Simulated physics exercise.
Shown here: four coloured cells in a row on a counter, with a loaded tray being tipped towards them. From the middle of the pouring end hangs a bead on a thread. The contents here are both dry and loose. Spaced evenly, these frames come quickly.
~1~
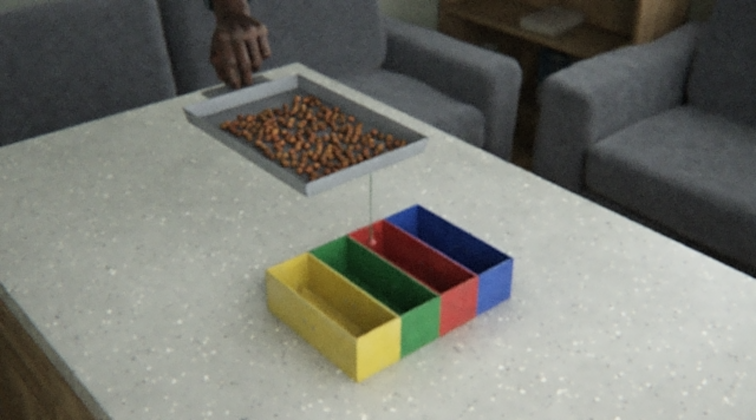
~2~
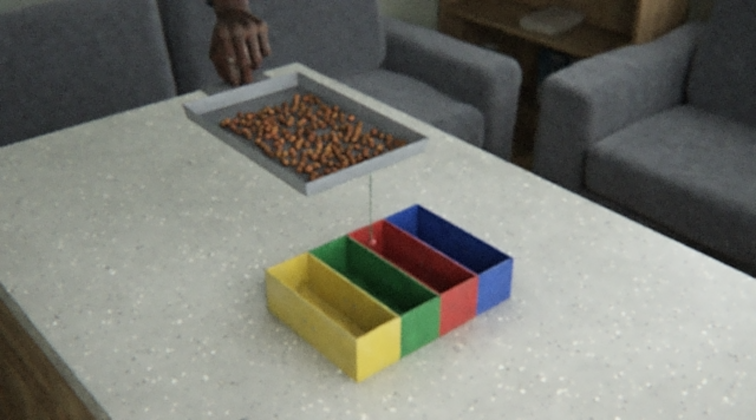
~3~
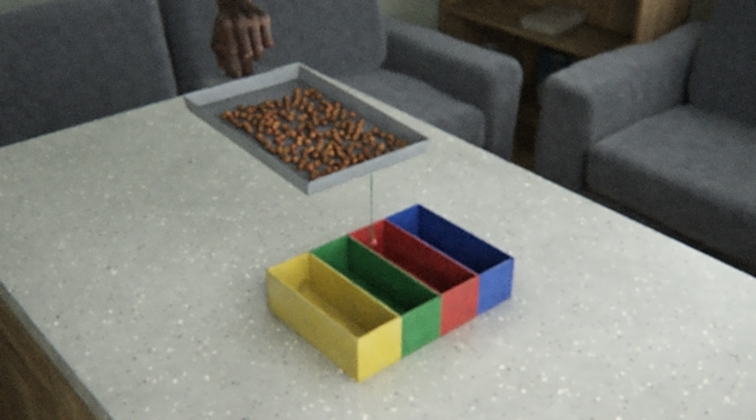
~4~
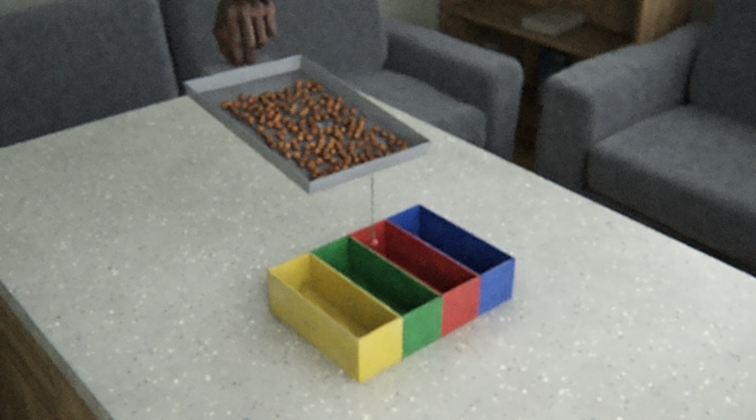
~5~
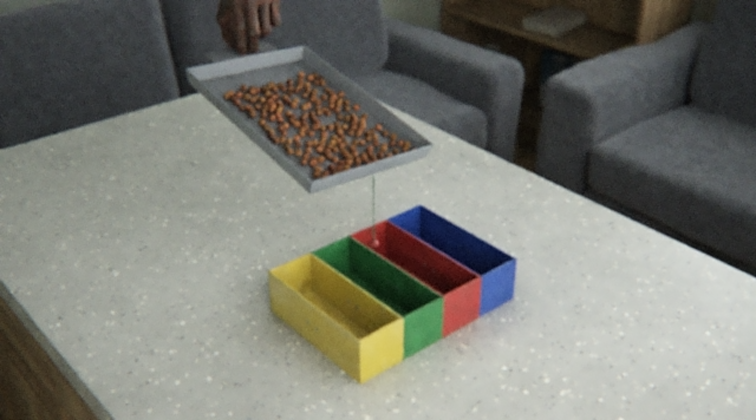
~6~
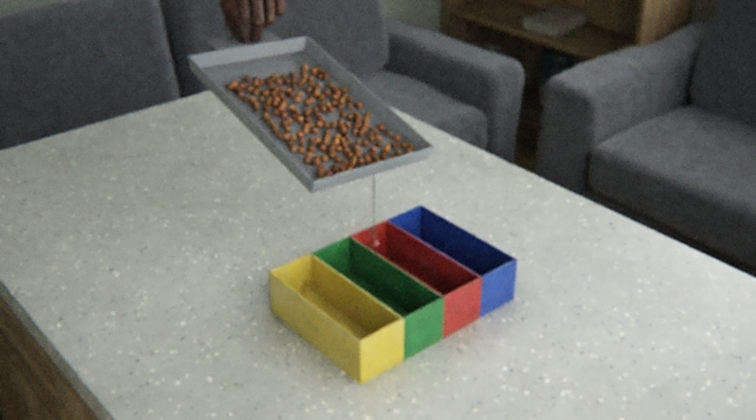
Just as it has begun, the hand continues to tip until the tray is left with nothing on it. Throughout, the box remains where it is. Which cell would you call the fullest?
I would call the blue cell the fullest.
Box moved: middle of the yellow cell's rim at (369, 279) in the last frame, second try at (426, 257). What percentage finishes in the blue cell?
First placement: Some 0 %; second placement: Some 0 %.
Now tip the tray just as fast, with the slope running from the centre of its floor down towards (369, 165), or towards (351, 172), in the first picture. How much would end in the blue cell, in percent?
30 % and 0 %.
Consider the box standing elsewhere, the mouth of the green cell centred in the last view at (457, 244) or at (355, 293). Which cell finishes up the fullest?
The green cell first, that blue cell second.
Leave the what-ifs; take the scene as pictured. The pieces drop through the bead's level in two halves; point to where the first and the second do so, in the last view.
First roughly (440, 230), then roughly (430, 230).
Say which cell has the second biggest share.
Next after the leader comes the red one.
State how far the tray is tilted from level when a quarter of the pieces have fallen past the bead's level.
That happens at around 95°.
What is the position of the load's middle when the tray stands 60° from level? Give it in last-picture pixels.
Roughly at (387, 137).
Just after the last frame, tray tipped steeply; almost all on the tray; just a few in the blue cell; just a few falling or outside the box.
A moment on, tray tipped right over; roughly a third on the tray; roughly a quarter in the blue cell; about a tenth in the red cell; roughly a quarter falling or outside the box.
Further on, tray tipped past a quarter turn; roughly two thirds in the blue cell; roughly a third in the red cell; about a tenth in the green cell; just a few in the yellow cell; just a few falling or outside the box.
When it is over, tray tipped past a quarter turn; roughly two thirds in the blue cell; roughly a third in the red cell; about a tenth in the green cell; just a few in the yellow cell; just a few outside the box.
